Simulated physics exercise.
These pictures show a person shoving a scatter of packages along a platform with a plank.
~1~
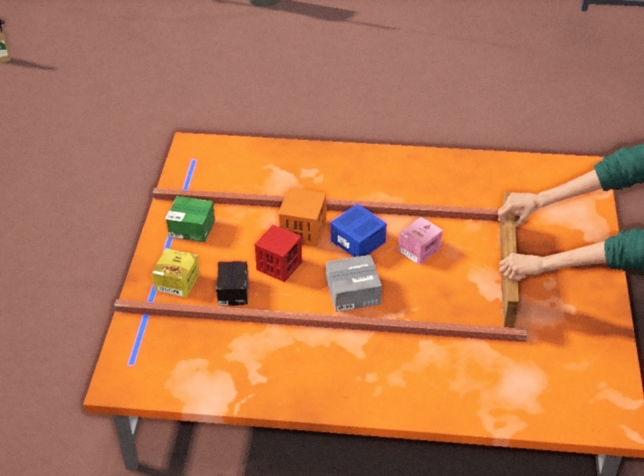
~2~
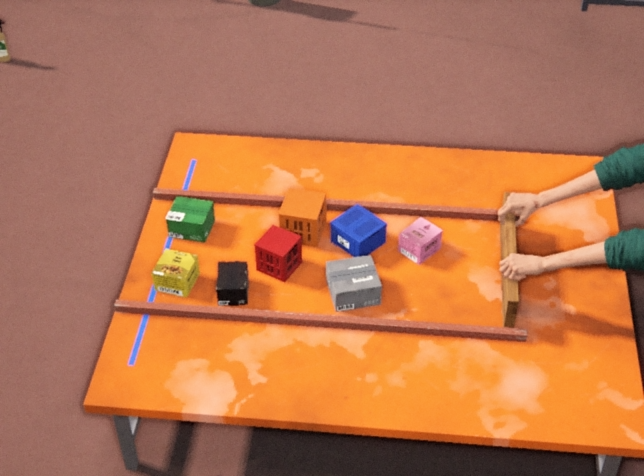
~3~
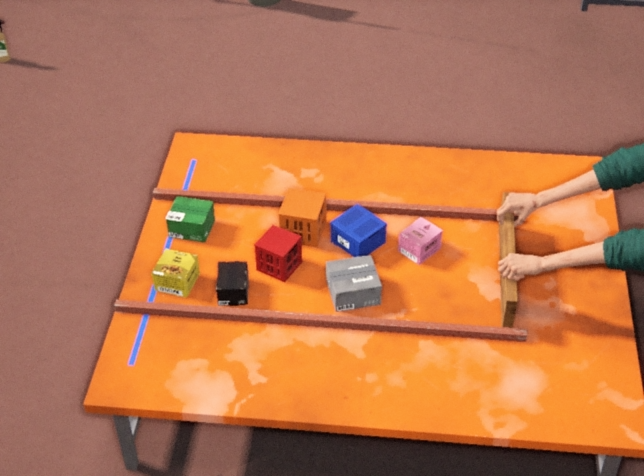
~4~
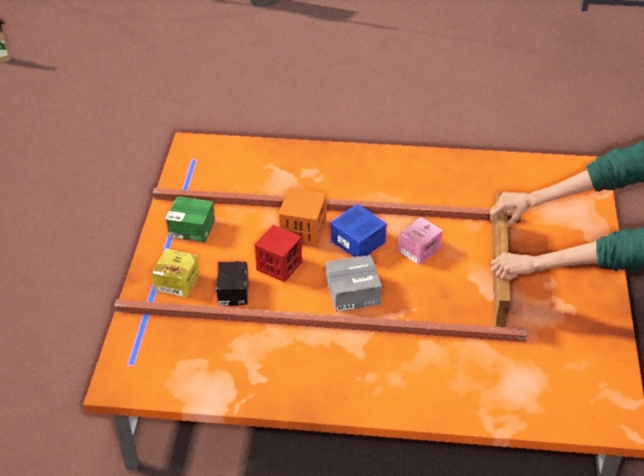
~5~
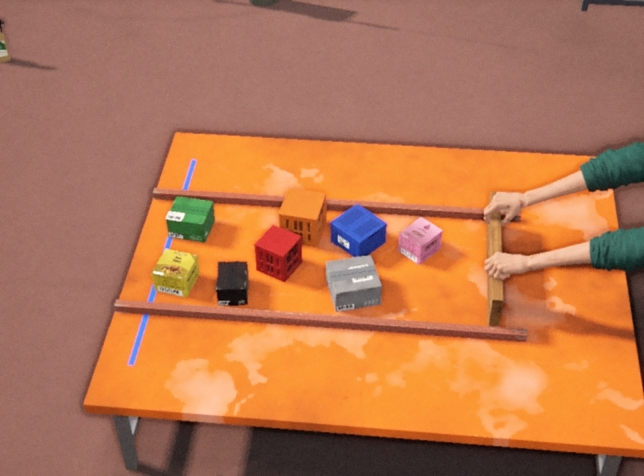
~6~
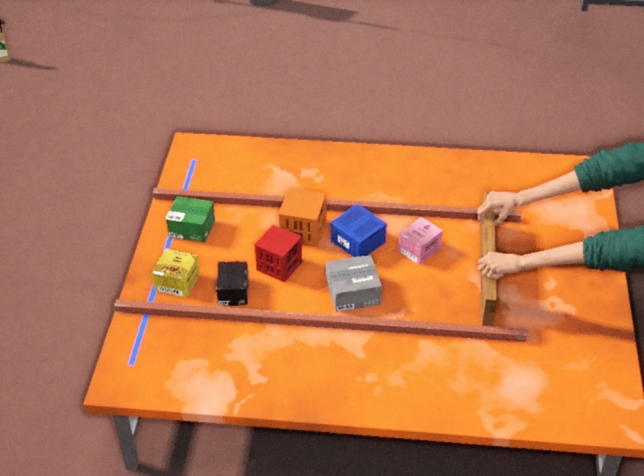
Two hands sliding a wooden plank slightly left between rails on an orange table, the scattered colourful boxes staying still.
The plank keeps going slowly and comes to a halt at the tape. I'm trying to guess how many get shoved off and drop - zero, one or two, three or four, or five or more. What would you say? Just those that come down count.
I would say five or more.
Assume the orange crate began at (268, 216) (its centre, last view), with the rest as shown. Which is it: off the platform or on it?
Observed: The orange crate does not remain.
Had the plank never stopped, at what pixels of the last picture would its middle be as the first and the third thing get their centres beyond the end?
At the first moment about (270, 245), at the next about (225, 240).
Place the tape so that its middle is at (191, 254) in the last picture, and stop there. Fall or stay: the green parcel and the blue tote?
The green parcel tumbles off; the blue tote holds on.
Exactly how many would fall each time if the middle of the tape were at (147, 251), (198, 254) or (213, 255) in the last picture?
Those tries give 8, 3 and 3.
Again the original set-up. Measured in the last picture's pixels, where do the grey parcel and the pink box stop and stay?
In the last picture the grey parcel sits around (135, 264) and the pink box around (153, 234).
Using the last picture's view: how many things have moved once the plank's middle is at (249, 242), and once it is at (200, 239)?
8 and 8.
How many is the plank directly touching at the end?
The number is 2.
Early on, none off yet; green parcel at rest near (191, 219); yellow box at rest near (176, 273); black box at rest near (233, 283).
Finally, the number that fall off is five or more; lost, blue tote, orange crate, red crate, black box, yellow box and green parcel.
